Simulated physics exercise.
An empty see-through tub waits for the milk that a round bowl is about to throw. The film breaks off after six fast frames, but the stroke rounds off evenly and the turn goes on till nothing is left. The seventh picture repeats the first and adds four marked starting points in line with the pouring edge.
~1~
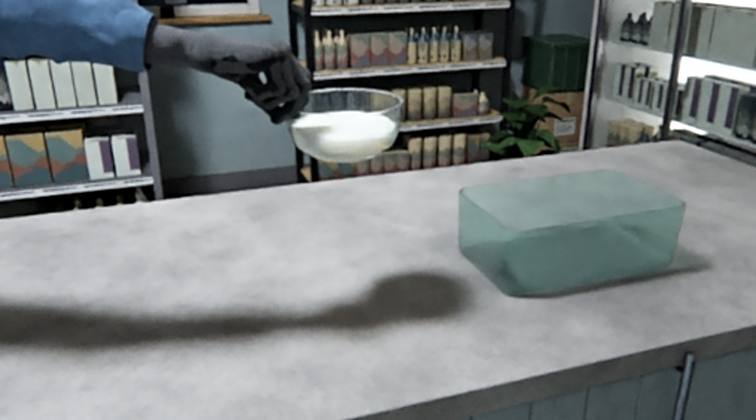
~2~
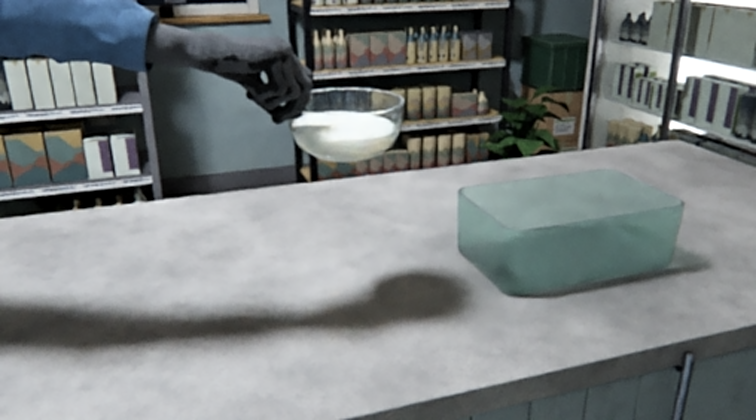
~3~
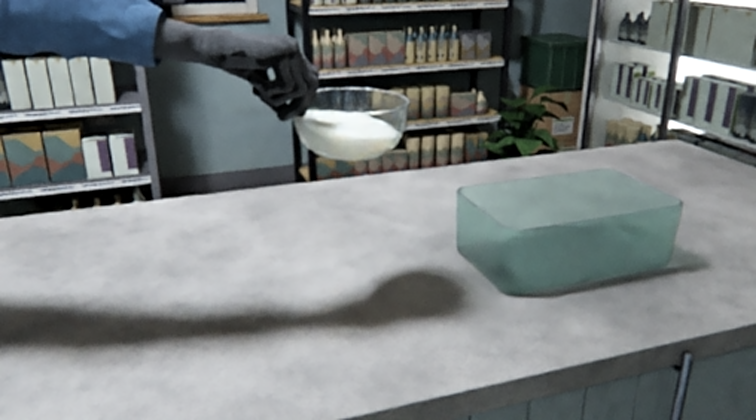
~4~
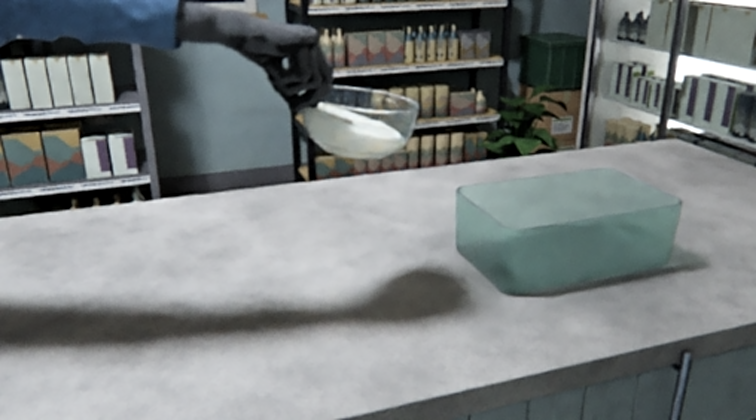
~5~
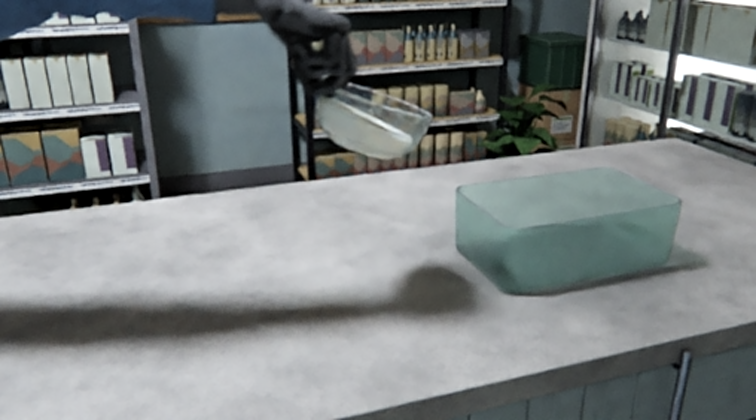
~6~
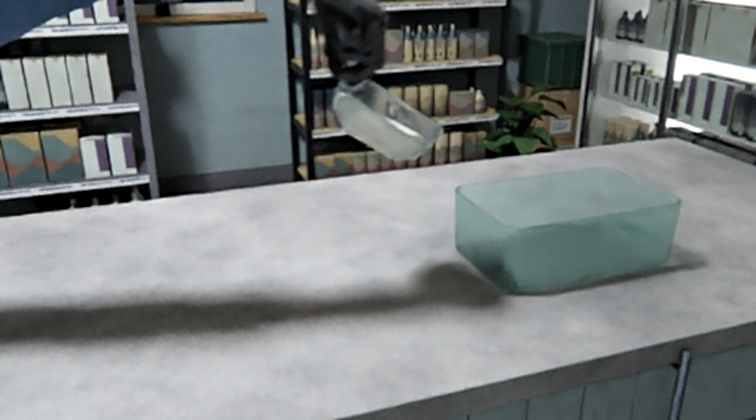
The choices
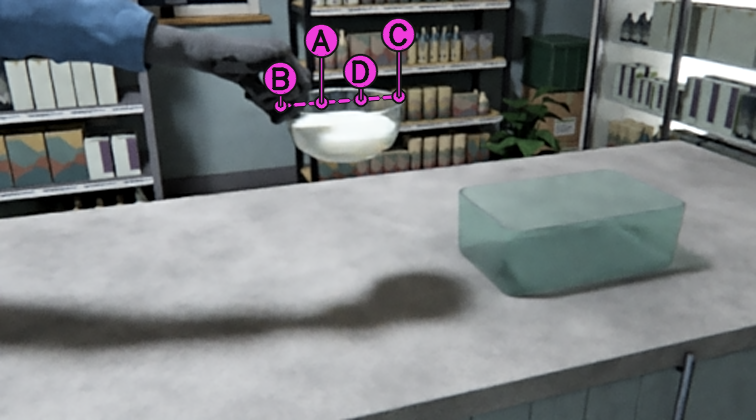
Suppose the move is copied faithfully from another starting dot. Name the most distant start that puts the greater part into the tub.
D is the one.
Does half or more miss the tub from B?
Yes, it does.
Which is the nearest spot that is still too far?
It is A.
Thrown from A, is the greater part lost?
Yes, it does.
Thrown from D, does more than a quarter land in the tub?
Yes.
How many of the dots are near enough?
Two of the four.
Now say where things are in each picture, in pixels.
Upright, lip at (397, 96); tub from (501, 294) to (668, 263); nothing has left yet, in the first frame.
Upright, lip at (398, 96); nothing has left yet, in the second frame.
Upright, lip at (403, 96); nothing has left yet, in the third frame.
Tipped about 8°, lip at (413, 101); nothing has left yet, in the fourth frame.
Tipped about 20°, lip at (426, 111); nothing has left yet, in the fifth frame.
Tipped about 34°, lip at (436, 124); nothing has left yet, in the sixth frame.
In magenta, A at (321, 102); B at (280, 106); C at (398, 96); D at (360, 99).
For spot A, about 7 % lands in the tub, 87 % falls short and 6 % goes beside or beyond.
For spot B, about 0 % lands in the tub, 98 % falls short.
For spot C, about 90 % lands in the tub, 2 % falls short and 8 % goes beside or beyond.
For spot D, about 79 % lands in the tub, 13 % falls short and 8 % goes beside or beyond.
